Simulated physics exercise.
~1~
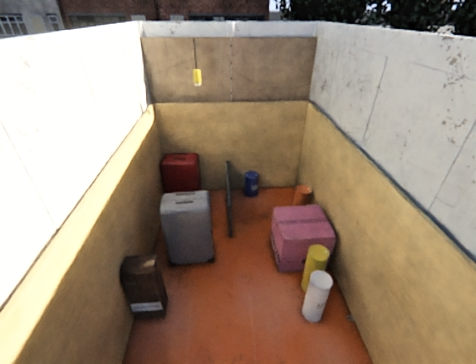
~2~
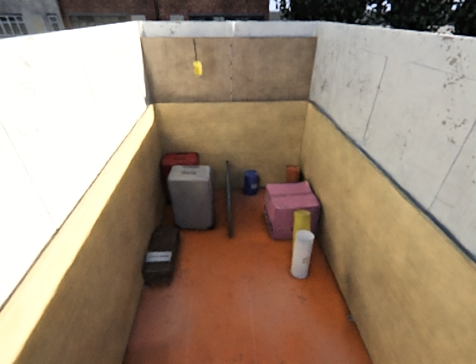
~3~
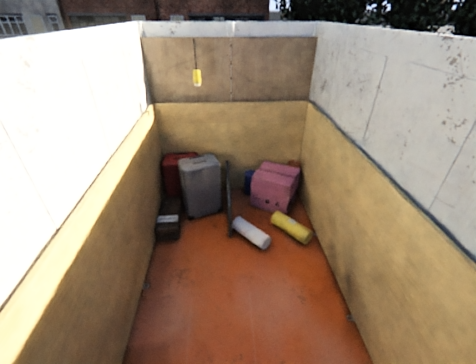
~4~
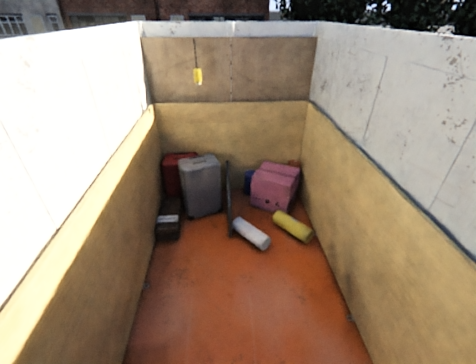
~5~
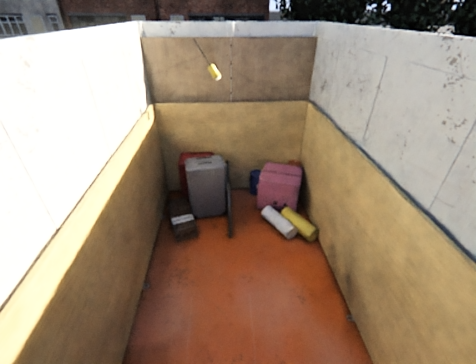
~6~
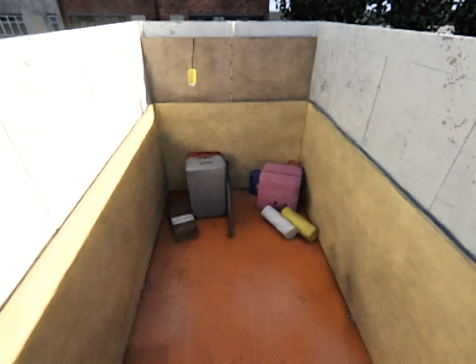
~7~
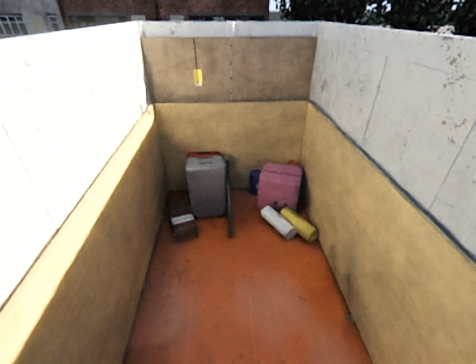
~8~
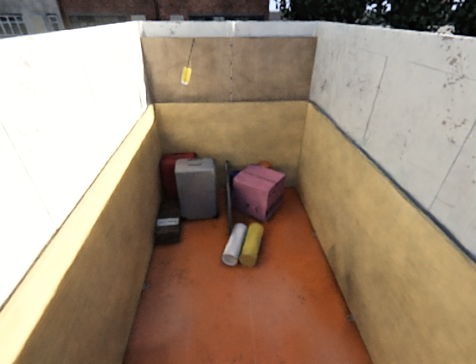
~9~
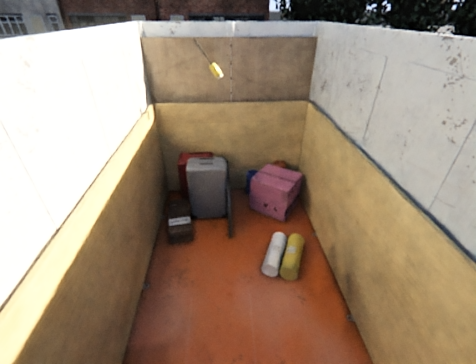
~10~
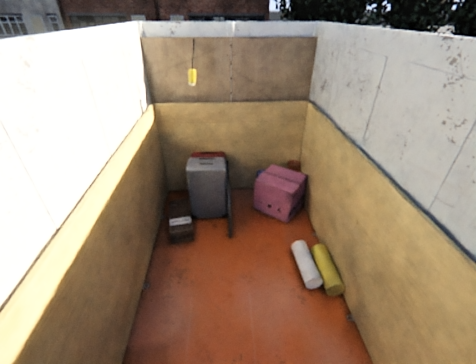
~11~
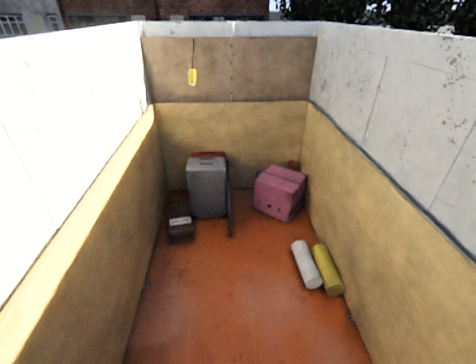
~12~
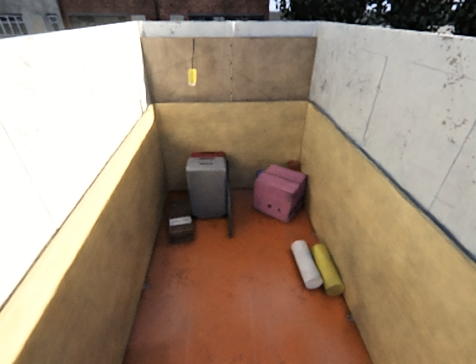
Loose boxes, cases and canisters slid toward the front wall of the load bay, some tipping over, then shifted right, left and right again, until the white and yellow canisters rolled to the right wall and lay there on their sides.
